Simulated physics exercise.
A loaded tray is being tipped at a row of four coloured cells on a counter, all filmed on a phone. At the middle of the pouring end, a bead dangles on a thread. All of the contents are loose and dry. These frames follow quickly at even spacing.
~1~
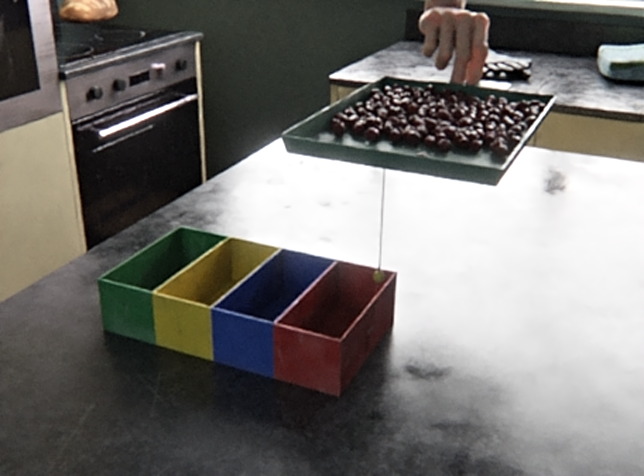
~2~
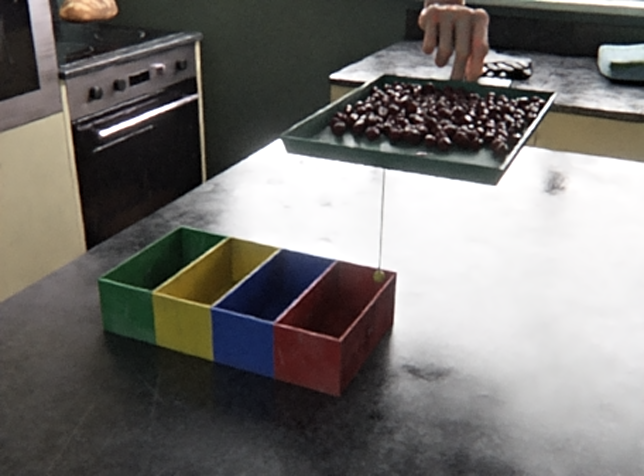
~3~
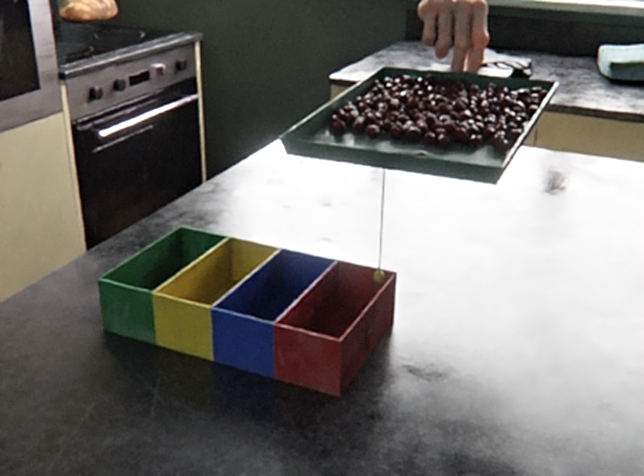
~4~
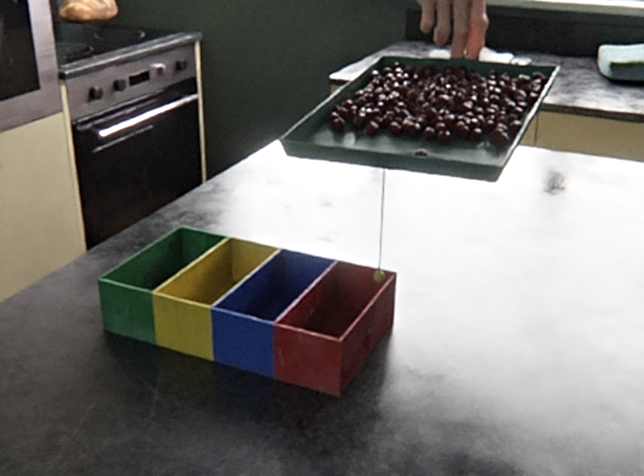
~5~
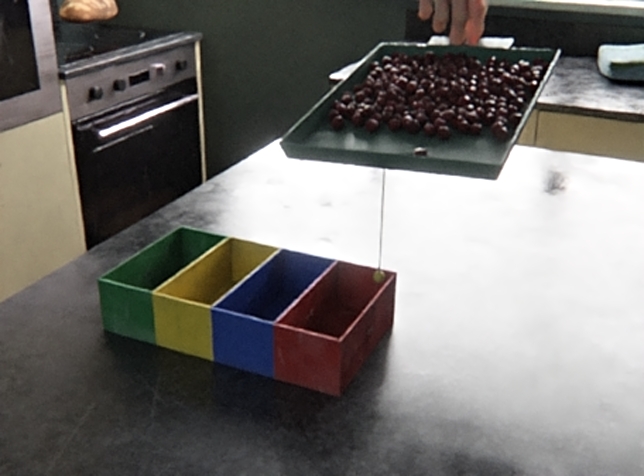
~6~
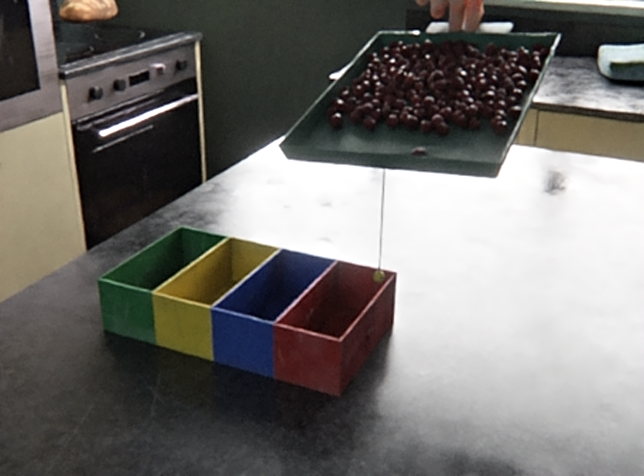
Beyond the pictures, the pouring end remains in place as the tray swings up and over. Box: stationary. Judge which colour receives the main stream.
Receiving the main stream: Blue.
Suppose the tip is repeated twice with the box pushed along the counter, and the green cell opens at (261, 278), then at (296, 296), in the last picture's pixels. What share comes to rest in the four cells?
Result, in turn: 90 %, 70 %.
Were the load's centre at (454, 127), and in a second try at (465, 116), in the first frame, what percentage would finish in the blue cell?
About 40 % and 40 %.
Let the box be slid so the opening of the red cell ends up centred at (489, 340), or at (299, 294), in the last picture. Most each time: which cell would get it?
First place: That green cell; second place: The cell in red.
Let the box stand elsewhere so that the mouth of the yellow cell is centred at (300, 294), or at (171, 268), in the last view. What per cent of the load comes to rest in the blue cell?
Respectively 20 percent and 20 percent.
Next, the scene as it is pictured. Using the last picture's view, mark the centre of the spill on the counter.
Somewhere near (361, 424), I think.
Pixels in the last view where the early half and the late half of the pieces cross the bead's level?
Early half: (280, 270); late half: (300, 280).
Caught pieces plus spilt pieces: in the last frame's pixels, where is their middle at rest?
Resting centre, last picture - approx. (283, 337).
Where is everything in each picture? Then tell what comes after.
In the first frame, corners of the pouring end at (287, 134) and (498, 166), level; middle of the load at (434, 116), dried cherries; bead on its thread at (379, 277); green cell at (127, 306); yellow cell at (183, 321); blue cell at (243, 337); red cell at (307, 354).
In the second frame, corners of the pouring end at (287, 135) and (498, 166), level; middle of the load at (434, 114).
In the third frame, corners of the pouring end at (286, 136) and (498, 165), tipped barely, lowest at the left corner; middle of the load at (434, 108).
In the fourth frame, corners of the pouring end at (286, 139) and (497, 163), tipped a little, lowest at the left corner; middle of the load at (434, 100).
In the fifth frame, corners of the pouring end at (285, 141) and (496, 162), tipped a little, lowest at the left corner; middle of the load at (434, 91).
In the sixth frame, corners of the pouring end at (284, 143) and (496, 160), tipped a little, lowest at the left corner; middle of the load at (433, 83); green cell at (127, 306); yellow cell at (183, 321); blue cell at (243, 337); red cell at (307, 354).
Soon after the last picture, tray tipped steeply; nearly all on the tray; a stray few in the red cell; a stray few in the blue cell; a stray few falling or outside the box.
A little later, tray tipped right over; about a third on the tray; about a quarter in the blue cell; a small part in the red cell; a stray few in the yellow cell; a stray few in the green cell; about a third falling or outside the box.
Later still, tray tipped past a quarter turn; about half in the blue cell; about a quarter in the red cell; a small part in the yellow cell; a stray few in the green cell; about a quarter falling or outside the box.
At rest, tray tipped past a quarter turn; about half in the blue cell; about a quarter in the red cell; a small part in the yellow cell; a stray few in the green cell; about a quarter outside the box.
